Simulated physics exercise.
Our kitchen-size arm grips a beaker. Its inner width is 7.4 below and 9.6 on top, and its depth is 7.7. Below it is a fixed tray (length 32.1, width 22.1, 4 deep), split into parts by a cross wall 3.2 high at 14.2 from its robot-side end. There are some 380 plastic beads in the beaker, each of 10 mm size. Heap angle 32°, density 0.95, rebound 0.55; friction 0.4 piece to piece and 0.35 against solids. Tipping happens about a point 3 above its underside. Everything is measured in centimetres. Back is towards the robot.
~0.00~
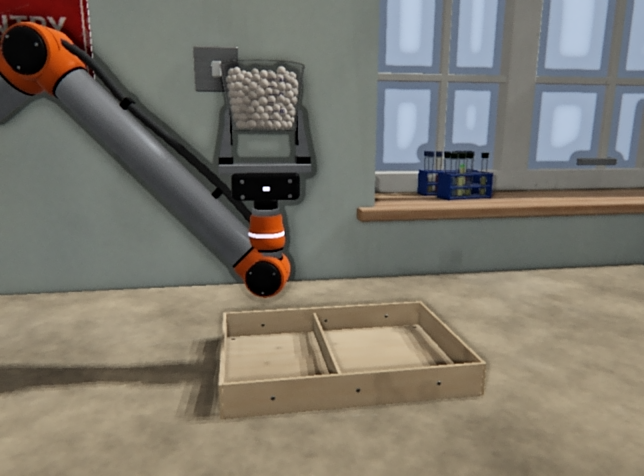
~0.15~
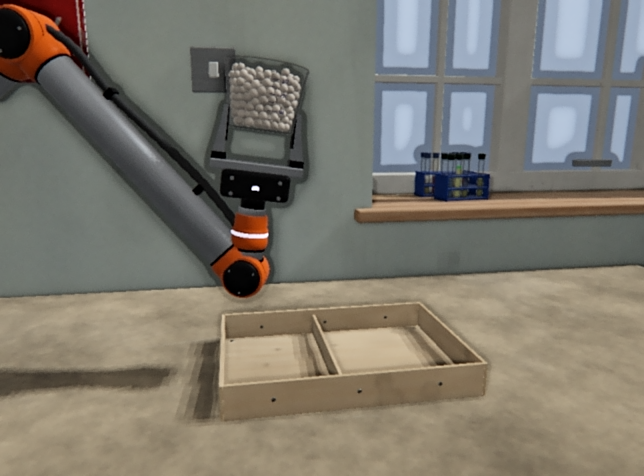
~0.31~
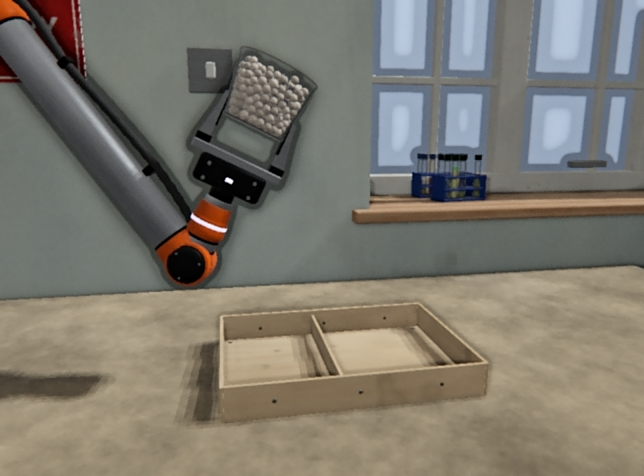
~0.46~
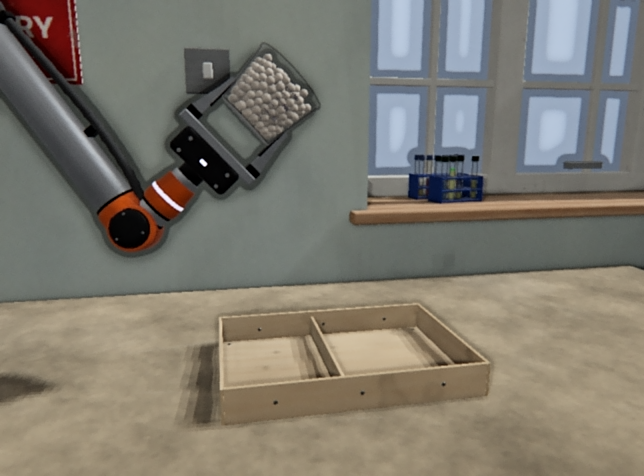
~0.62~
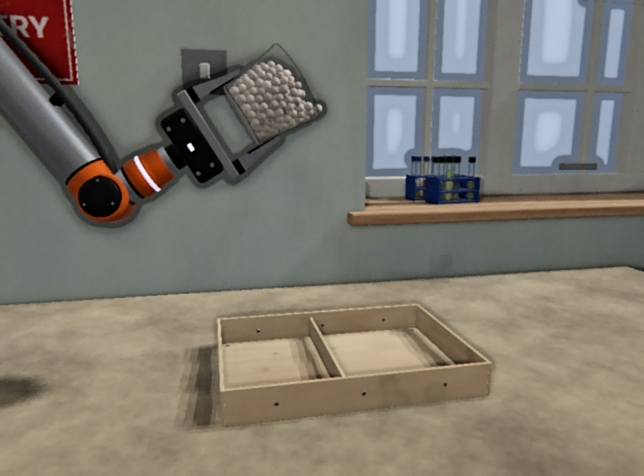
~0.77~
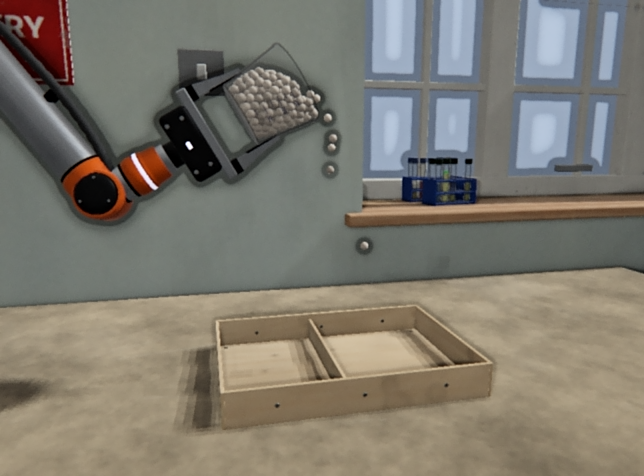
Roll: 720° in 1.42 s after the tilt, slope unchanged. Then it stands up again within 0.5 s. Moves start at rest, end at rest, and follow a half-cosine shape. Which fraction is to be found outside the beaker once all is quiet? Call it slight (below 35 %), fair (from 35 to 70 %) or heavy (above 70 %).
I would call it slight, below 35 %.
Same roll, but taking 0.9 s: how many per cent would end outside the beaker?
That would give near 15 in a hundred.
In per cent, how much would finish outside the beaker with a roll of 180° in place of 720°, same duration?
Then about 15 per cent.
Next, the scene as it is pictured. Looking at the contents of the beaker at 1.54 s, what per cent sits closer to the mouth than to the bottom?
Close to 45 per cent lies in the mouth half.
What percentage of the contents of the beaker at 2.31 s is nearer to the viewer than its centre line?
That comes to around 40 per cent.
After 1.54 s, tipped 60°, highest piece 41 above the table; 325 in the beaker, 27 in the far-side part, 2 in the robot-side part, 1 on the table or floor, 20 in flight or on a rim.
After 2.31 s, tipped 52°, highest piece 39 above the table; 297 in the beaker, 56 in the far-side part, 10 on the table or floor, 4 in the robot-side part, 8 in flight or on a rim.
After 2.89 s, upright, highest piece 40 above the table; 294 in the beaker, 66 in the far-side part, 11 on the table or floor, 4 in the robot-side part.
After 3.59 s, upright, highest piece 40 above the table; 294 in the beaker, 66 in the far-side part, 11 on the table or floor, 4 in the robot-side part.
In the end, 294 in the beaker, 66 in the far-side part, 11 on the table or floor, 4 in the robot-side part. That is 22 % outside the beaker.
